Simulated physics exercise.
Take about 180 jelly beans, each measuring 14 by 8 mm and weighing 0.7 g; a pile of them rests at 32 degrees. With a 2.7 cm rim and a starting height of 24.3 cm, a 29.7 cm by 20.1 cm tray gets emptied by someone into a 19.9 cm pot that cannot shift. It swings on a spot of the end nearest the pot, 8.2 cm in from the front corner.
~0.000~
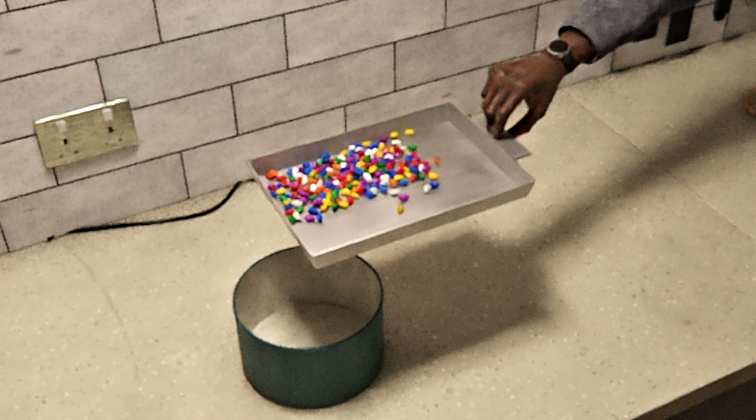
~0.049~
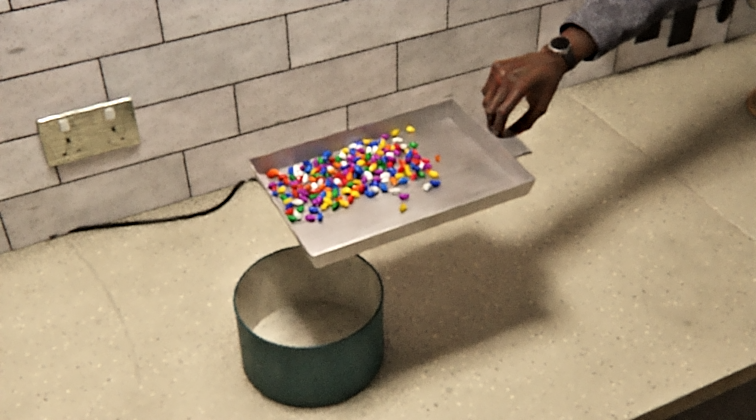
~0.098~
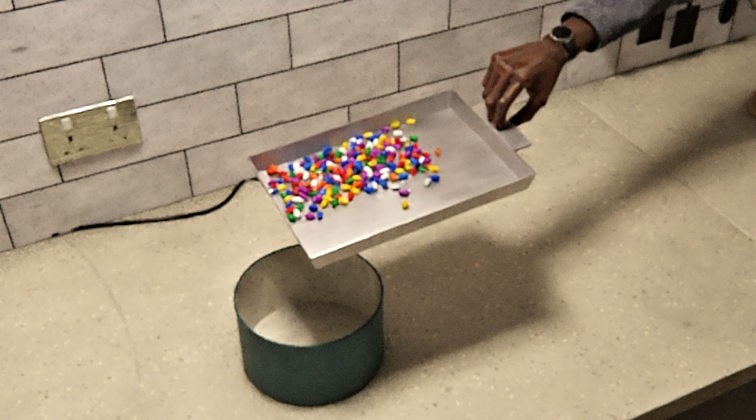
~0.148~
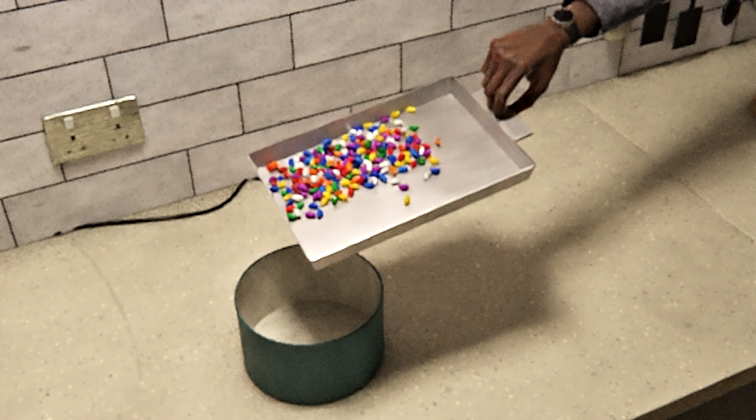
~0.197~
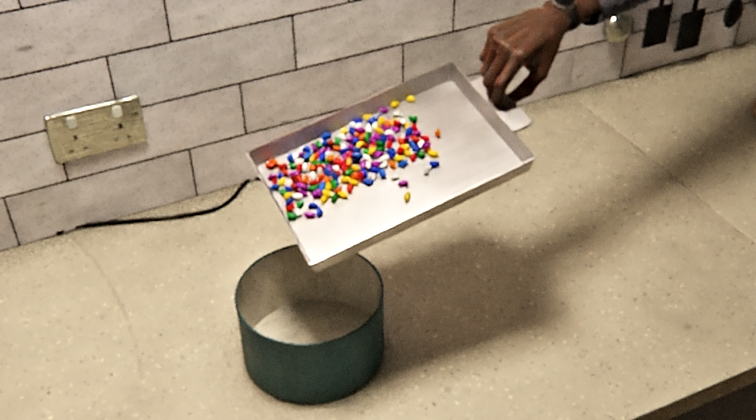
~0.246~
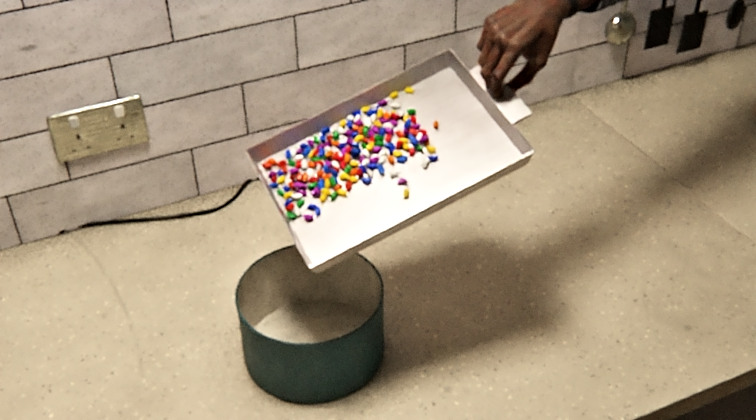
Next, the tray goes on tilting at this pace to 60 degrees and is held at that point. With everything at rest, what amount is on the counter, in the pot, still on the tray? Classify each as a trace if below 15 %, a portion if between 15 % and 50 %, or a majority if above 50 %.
Counter: A portion. Pot: A trace. Left on the tray: A majority.
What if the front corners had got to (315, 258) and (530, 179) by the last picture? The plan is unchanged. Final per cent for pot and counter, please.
Per cent by place - pot 0, counter 10.
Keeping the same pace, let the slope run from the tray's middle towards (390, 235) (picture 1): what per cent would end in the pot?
5 %.
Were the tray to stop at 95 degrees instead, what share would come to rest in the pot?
Then about 50 per cent.
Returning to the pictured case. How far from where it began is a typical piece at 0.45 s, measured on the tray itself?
Displacement on the tray: Roughly 3 cm.
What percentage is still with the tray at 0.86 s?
About 70% of the load.
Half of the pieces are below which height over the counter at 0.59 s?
Around 28 cm up.
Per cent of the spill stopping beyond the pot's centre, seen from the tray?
90 per cent.
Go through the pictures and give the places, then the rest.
Tray tilt 0 degrees, front corners at (315, 251) and (529, 179); middle of the pieces at (349, 179); pot at (308, 294), in the first picture.
Tray tilt 1 degrees, front corners at (315, 251) and (529, 177); middle of the pieces at (350, 177), in the second picture.
Tray tilt 4 degrees, front corners at (314, 252) and (529, 172), lowest corner left front; middle of the pieces at (350, 173), in the third picture.
Tray tilt 9 degrees, front corners at (313, 255) and (529, 164), lowest corner left front; middle of the pieces at (350, 167), in the fourth picture.
Tray tilt 14 degrees, front corners at (313, 258) and (529, 156), lowest corner left front; middle of the pieces at (349, 162), in the fifth picture.
Tray tilt 19 degrees, front corners at (312, 261) and (527, 149), lowest corner left front; middle of the pieces at (348, 158); pot at (309, 290). Its pace works out near 100 degrees a second, in the sixth picture.
Then, at 0.45 s, tilt 40 degrees; the tray holds 100 %, the pot 0 %.
After 0.59 s, tilt 54 degrees; the tray holds 100 %, the pot 0 %.
After 0.86 s, tilt 60 degrees; the tray holds 70 %, the pot 0 %.
By 2.5 s all is still; counter 35 %, pot 5 %, tray 60 %.
